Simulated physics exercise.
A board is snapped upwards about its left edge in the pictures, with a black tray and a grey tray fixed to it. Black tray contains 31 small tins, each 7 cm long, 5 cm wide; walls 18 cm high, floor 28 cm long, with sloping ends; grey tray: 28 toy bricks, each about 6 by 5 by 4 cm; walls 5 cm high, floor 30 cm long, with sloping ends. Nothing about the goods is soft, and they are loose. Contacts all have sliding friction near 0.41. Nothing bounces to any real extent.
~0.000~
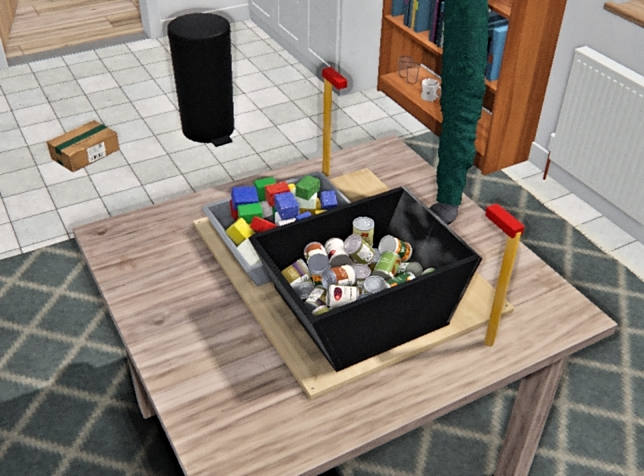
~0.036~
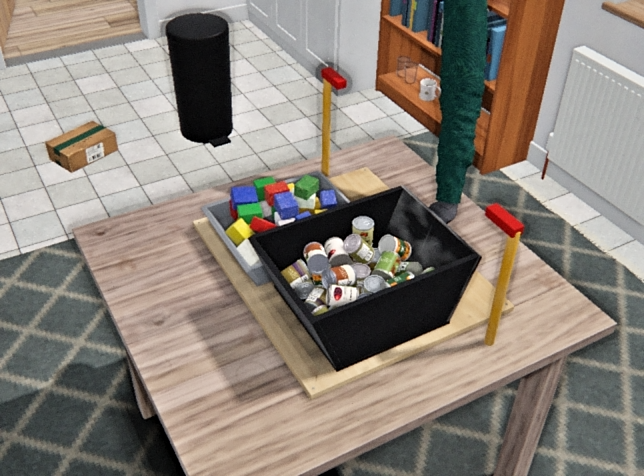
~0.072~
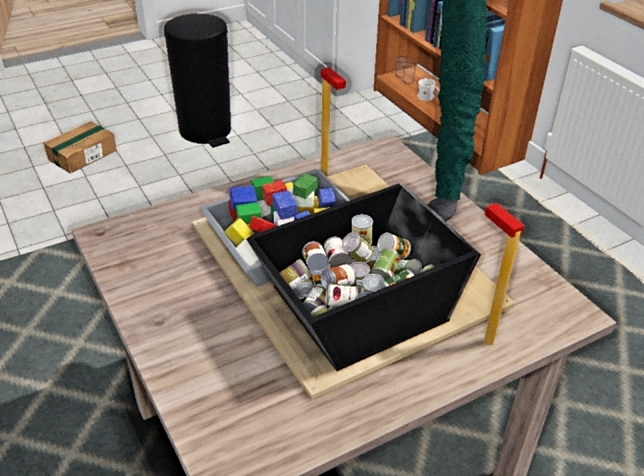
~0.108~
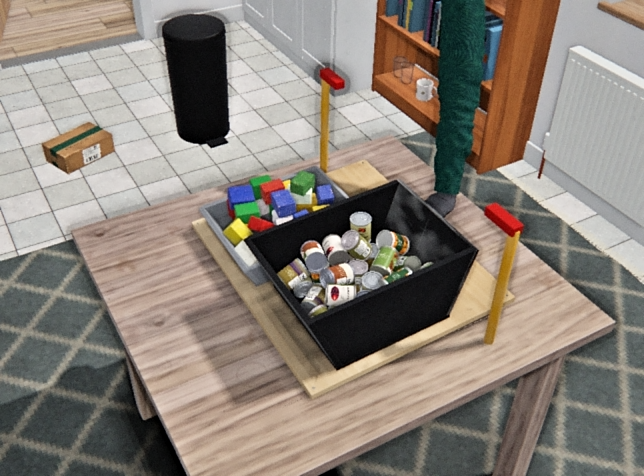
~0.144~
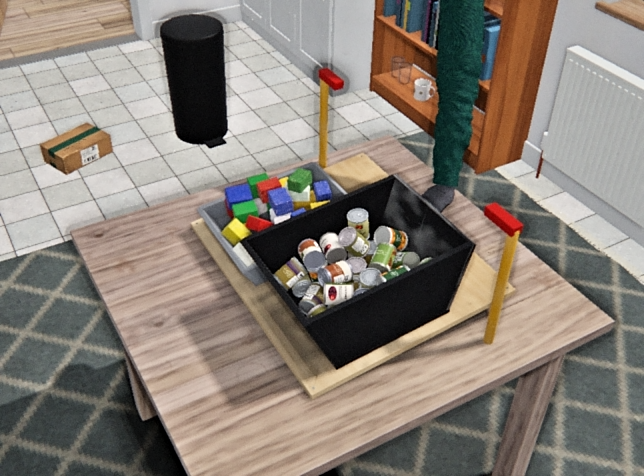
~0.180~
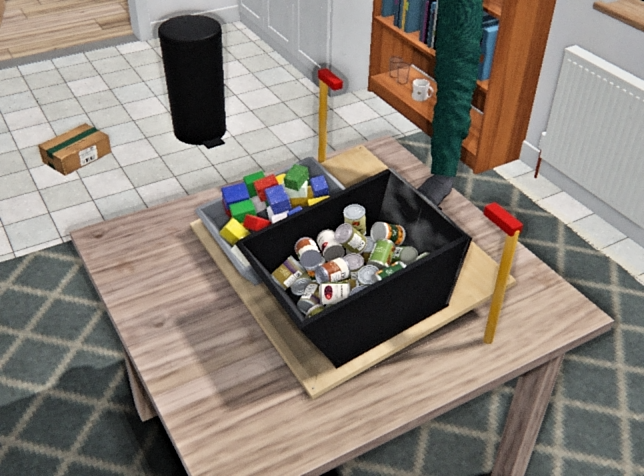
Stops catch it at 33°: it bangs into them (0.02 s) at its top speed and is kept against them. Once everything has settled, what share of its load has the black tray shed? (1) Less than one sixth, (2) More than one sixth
Less than one sixth.
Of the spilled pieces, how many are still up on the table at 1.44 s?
Estimated count: 6.
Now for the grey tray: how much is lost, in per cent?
Loss for the grey tray - 20 per cent.
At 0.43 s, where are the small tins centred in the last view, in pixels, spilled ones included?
The middle is around (317, 257).
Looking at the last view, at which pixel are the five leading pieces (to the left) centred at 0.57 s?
The five leading pieces sit around (221, 256).
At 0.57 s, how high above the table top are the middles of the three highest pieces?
Around 28 centimetres.
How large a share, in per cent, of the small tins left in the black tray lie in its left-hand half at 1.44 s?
Around 80 per cent.
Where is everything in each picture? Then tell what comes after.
In the first frame (we follow the rim corner now nearest the camera), black tray at (316, 318); grey tray (its farthest corner) at (319, 172); tilt 0°; nothing out yet.
In the second frame, black tray at (316, 318); grey tray at (318, 172); tilt 0°.
In the third frame, black tray at (315, 319); grey tray at (317, 170); tilt 1°.
In the fourth frame, black tray at (312, 320); grey tray at (315, 167); tilt 3°.
In the fifth frame, black tray at (308, 321); grey tray at (313, 163); tilt 6°.
In the sixth frame, black tray at (303, 323); grey tray at (310, 158); tilt 9°; nothing out yet.
After 0.33 s, the lift is arrested.
After 0.43 s, tilt 33°; 0 of 31 out of the black tray and 0 of 28 out of the grey tray.
After 0.57 s, tilt 33°; 0 of 31 out of the black tray and 1 of 28 out of the grey tray.
After 0.83 s, tilt 33°; 0 of 31 out of the black tray and 5 of 28 out of the grey tray.
When it is over (at 1.44 s), 0 of 31 out of the black tray and 6 of 28 out of the grey tray. Asked share, 0 of 31, 0 per cent.
